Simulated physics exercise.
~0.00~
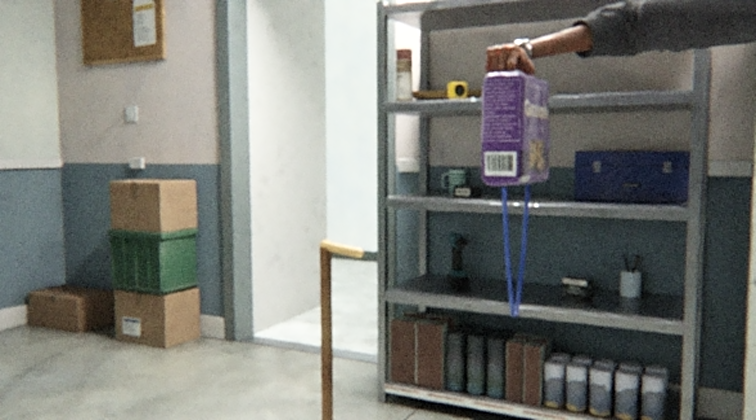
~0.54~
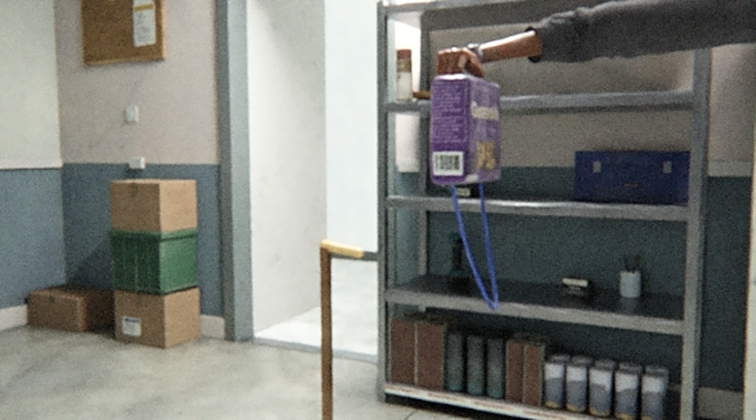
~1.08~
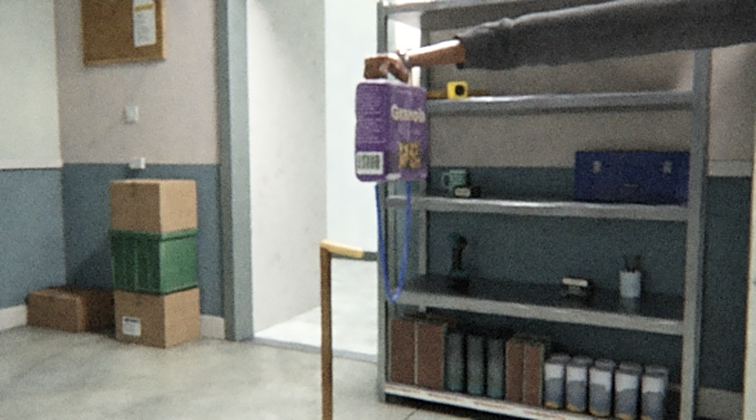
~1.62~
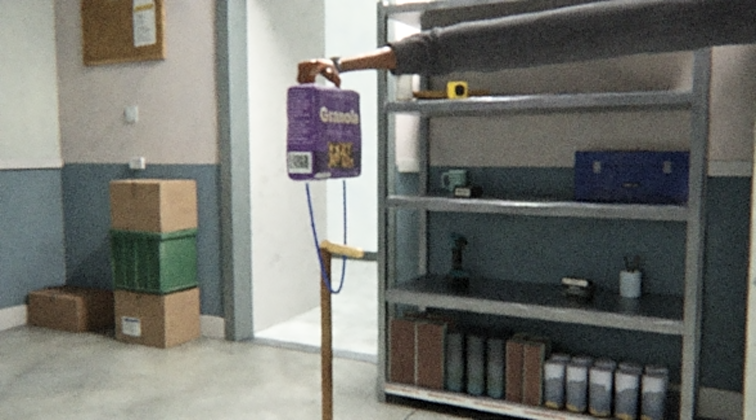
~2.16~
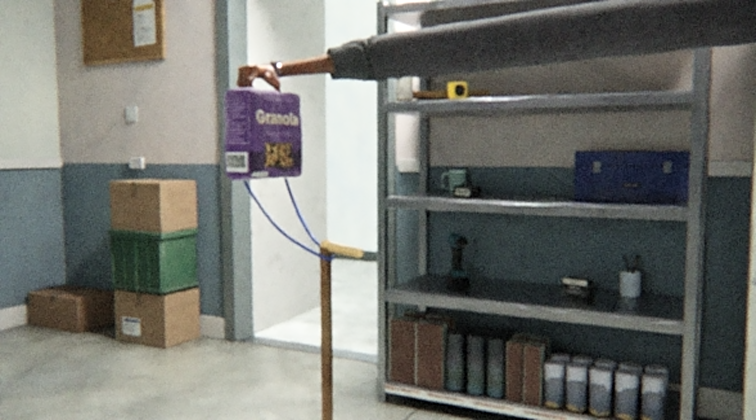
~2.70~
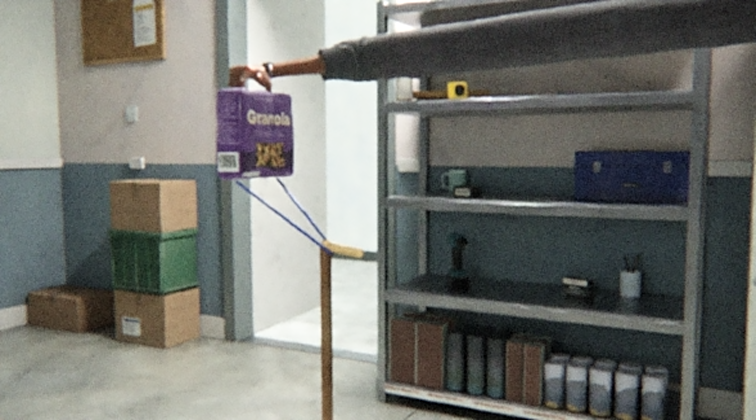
In a storage room, a hand carries a purple granola bag left past a post, its hanging blue loop catching and pulling tight.
